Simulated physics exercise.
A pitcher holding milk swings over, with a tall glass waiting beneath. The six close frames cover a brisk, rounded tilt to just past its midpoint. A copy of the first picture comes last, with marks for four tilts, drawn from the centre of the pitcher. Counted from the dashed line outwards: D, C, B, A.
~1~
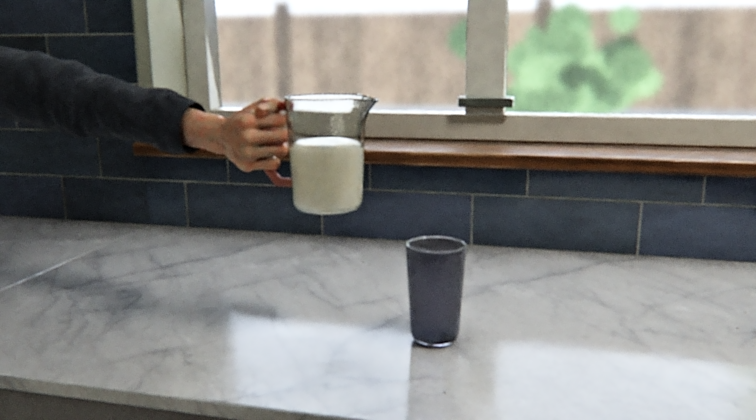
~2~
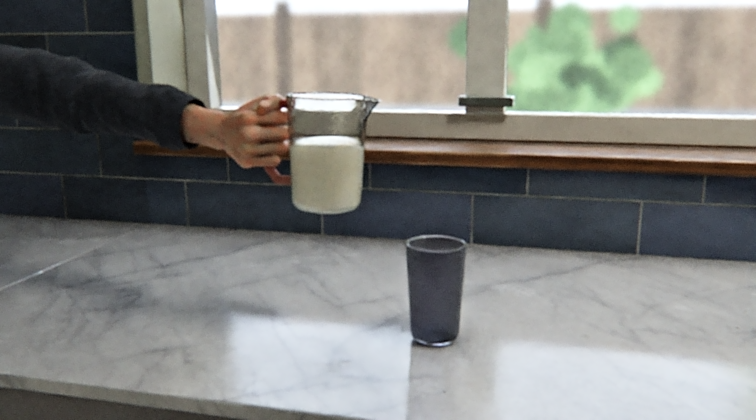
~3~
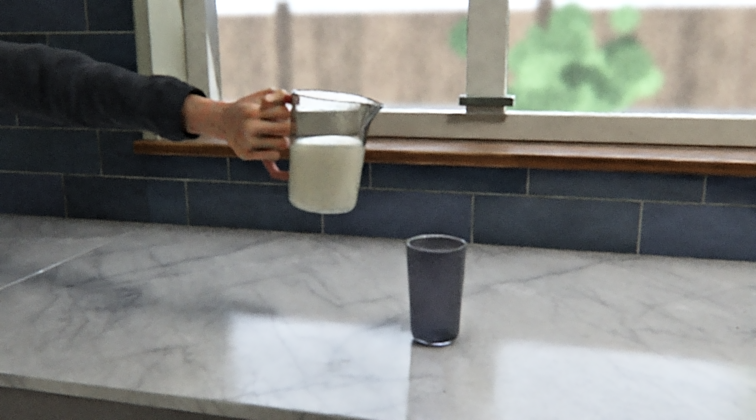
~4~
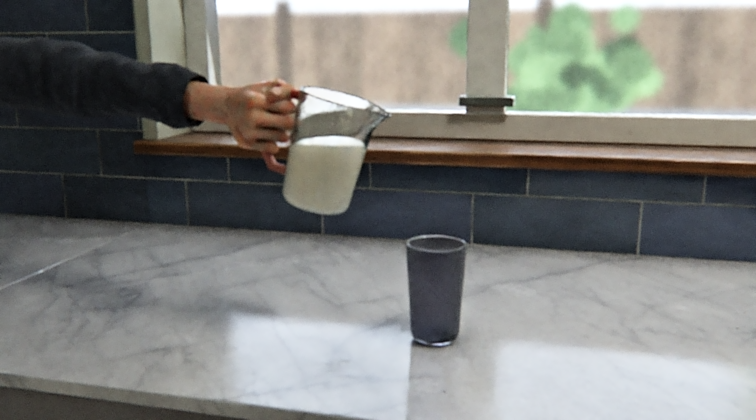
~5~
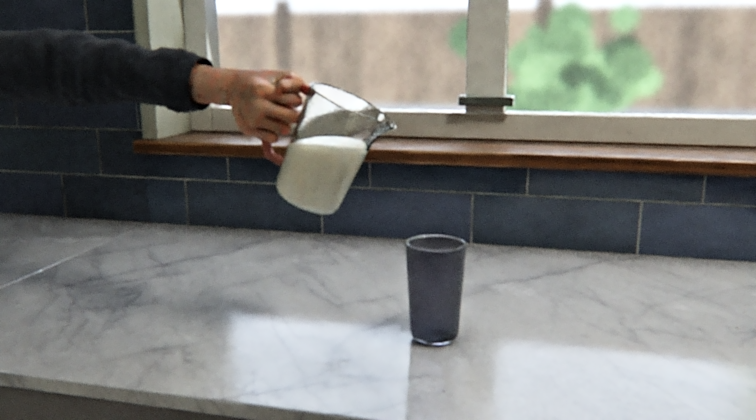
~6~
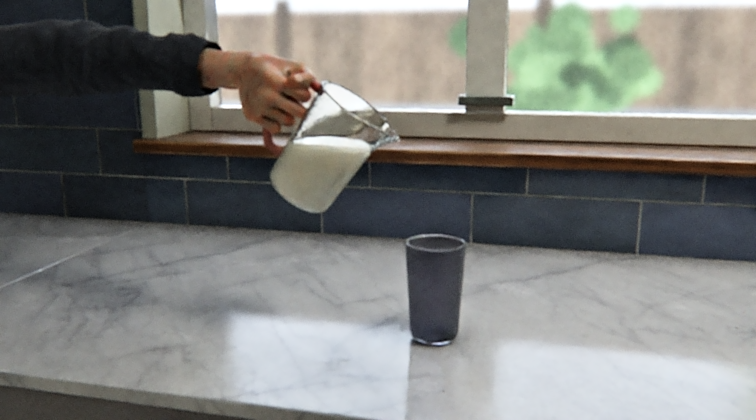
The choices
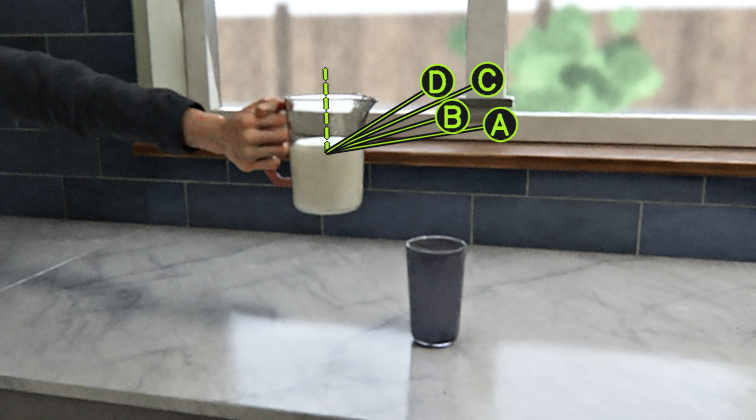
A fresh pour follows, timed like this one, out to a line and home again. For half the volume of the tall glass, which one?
Choose B.
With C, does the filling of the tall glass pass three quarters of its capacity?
No.
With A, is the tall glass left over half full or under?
Over half.
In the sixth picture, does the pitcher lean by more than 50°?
No, it does not.
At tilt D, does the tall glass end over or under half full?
Under.
In lime, A at (483, 127); B at (435, 119); C at (472, 86); D at (423, 92).
With A, the tall glass ends with about 70 % of what it can hold.
With B, the tall glass ends with about 49 % of what it can hold.
With C, the tall glass ends with about 30 % of what it can hold.
With D, the tall glass ends with about 15 % of what it can hold.
